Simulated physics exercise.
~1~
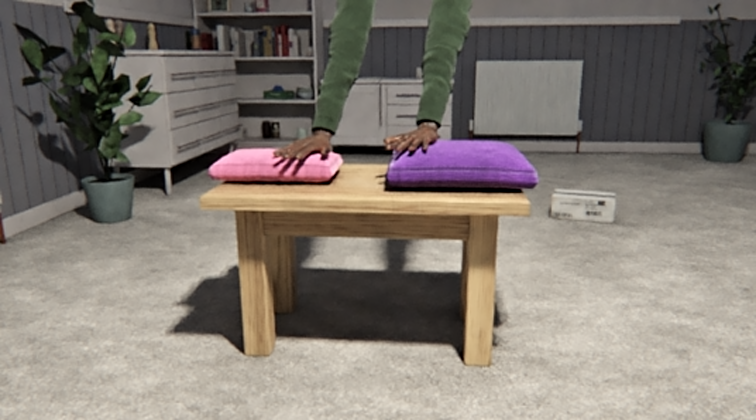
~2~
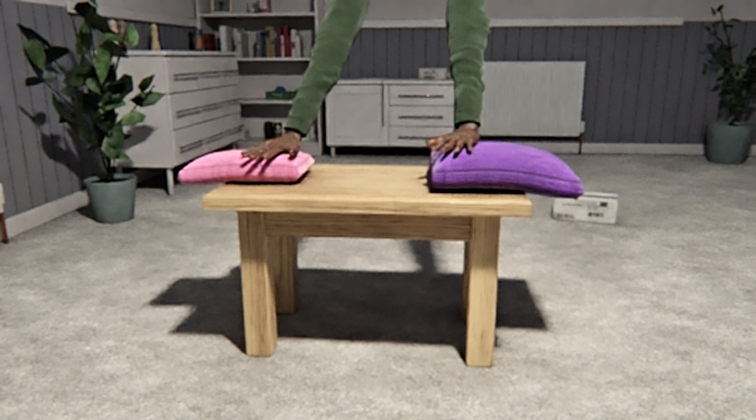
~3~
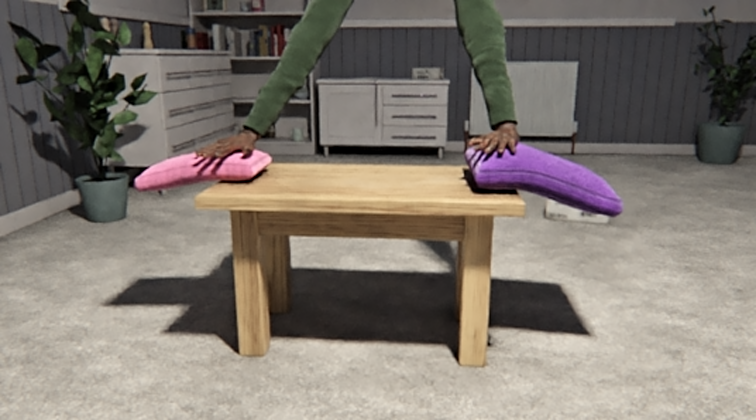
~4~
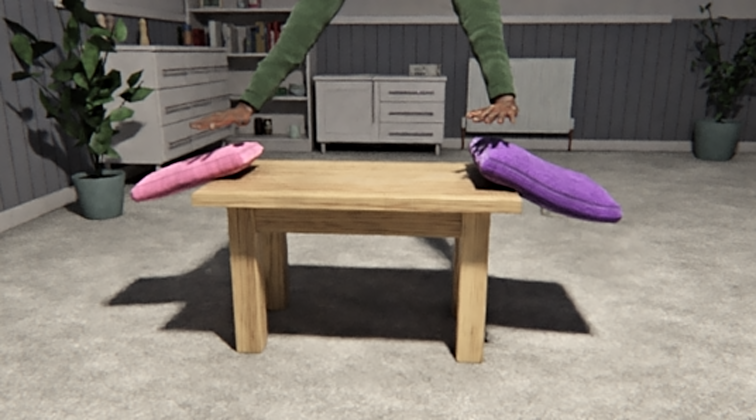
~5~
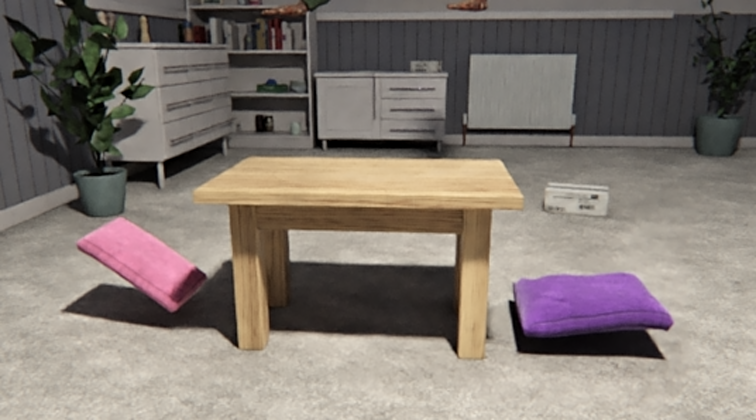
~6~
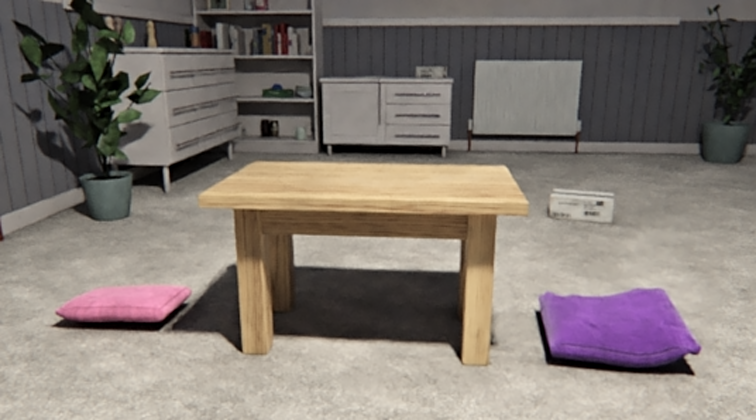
To begin with, a pair of hands in green sleeves rests on a small pink cushion-like sack and a larger purple cushion, side by side on a wooden table in a grey room. The hands push the two apart, the pink one to the left and the purple one to the right, until both hang well over the ends. The hands then lift away, and both tip outwards. They drop off opposite ends of the table. Finally, the pink sack lies on the floor at left and the purple cushion at right, leaving the tabletop bare.
